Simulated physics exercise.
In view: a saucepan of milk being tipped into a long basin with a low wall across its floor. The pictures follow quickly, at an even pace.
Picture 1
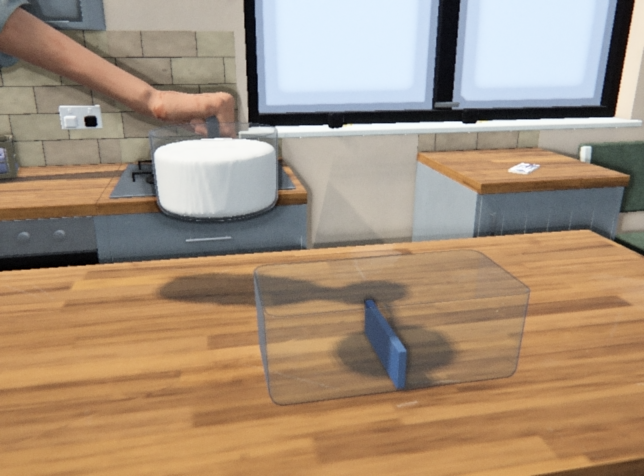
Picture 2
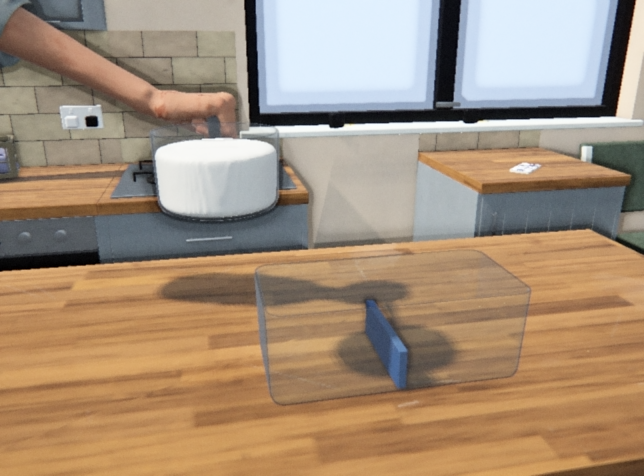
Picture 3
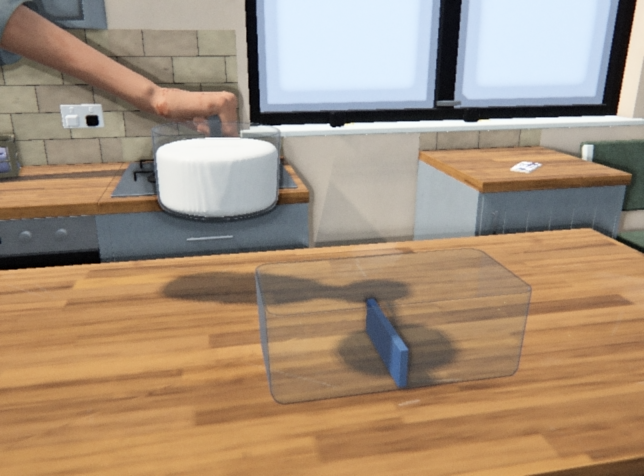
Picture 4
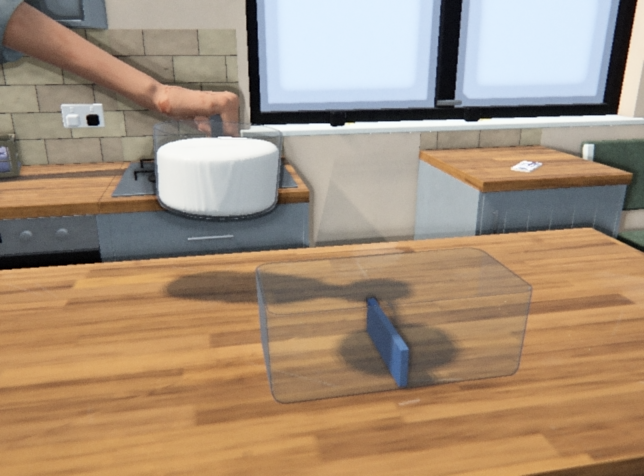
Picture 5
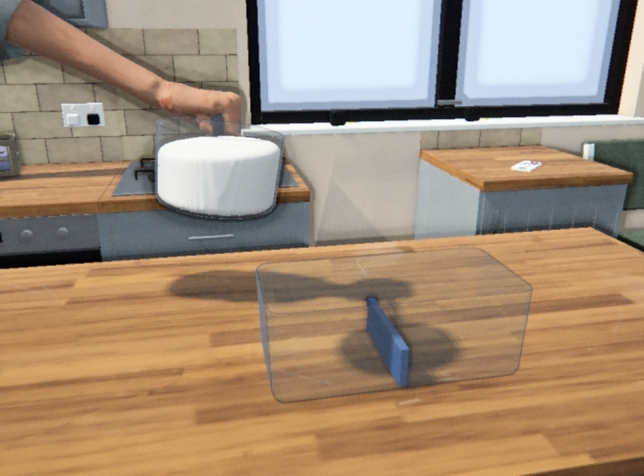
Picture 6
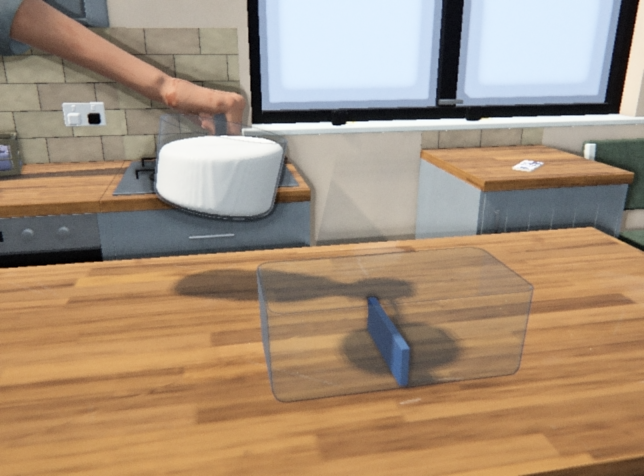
A hand held a clear saucepan of white milk above a wooden counter, behind a long clear basin with a low blue wall inside, and slowly tilted the pan slightly to the right.
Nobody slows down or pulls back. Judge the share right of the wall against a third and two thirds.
In the end less than a third is right of the wall.
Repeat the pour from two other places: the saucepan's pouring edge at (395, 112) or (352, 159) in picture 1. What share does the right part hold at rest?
Roughly 95 per cent, and 70 per cent.
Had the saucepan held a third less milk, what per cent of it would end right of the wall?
Near 5 %.
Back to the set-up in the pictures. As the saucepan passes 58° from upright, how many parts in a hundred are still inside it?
About 75 per cent.
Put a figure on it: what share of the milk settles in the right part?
About 0 per cent.
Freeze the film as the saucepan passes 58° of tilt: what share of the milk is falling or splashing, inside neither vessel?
About 20 per cent.
A moment on, the saucepan is tipped part way and 73 per cent is still to pour, 5 is left of the wall and 0 right of it.
Next, the saucepan is tipped on its side and 23 per cent is still to pour, 61 is left of the wall and 1 right of it.
Then the saucepan is tipped on its side and 4 per cent is still to pour, 89 is left of the wall and 2 right of it.
Later the saucepan is tipped on its side and 1 per cent is still to pour, 96 is left of the wall and 2 right of it.
In the end 96 per cent lies left of the wall, 2 right of it and 1 outside.
